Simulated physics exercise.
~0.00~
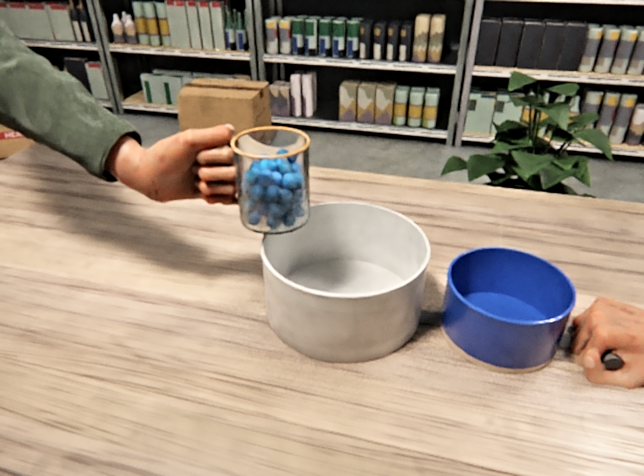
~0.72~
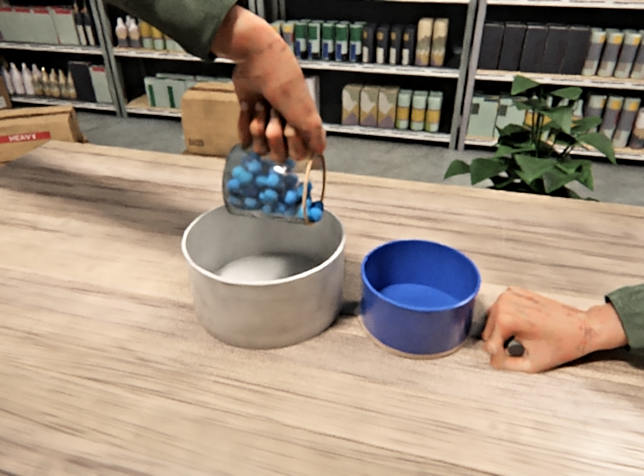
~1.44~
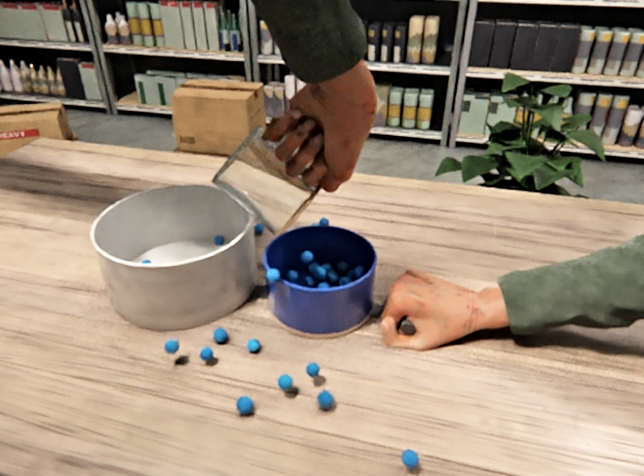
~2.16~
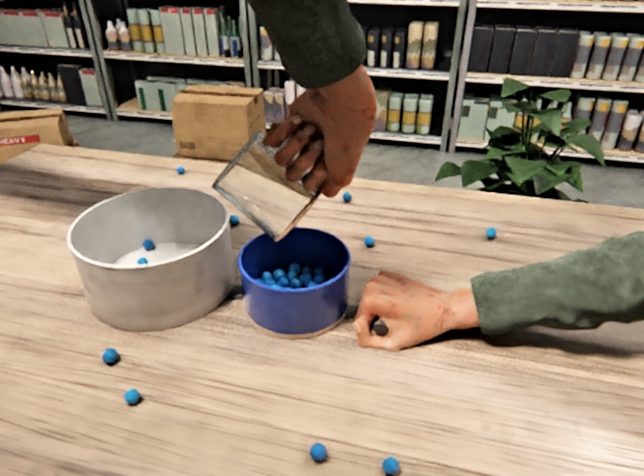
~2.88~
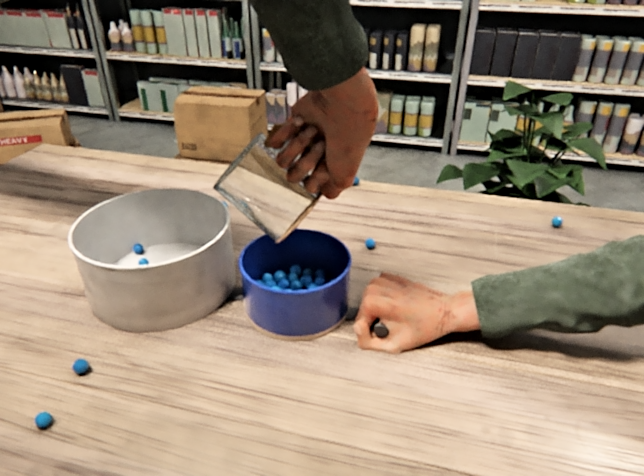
In this clip, one hand tips a clear cup of blue balls while another slides a white pot and a blue pot leftward across a wooden table; most balls land in the blue pot, a few in the white pot, and others scatter and roll across the tabletop.
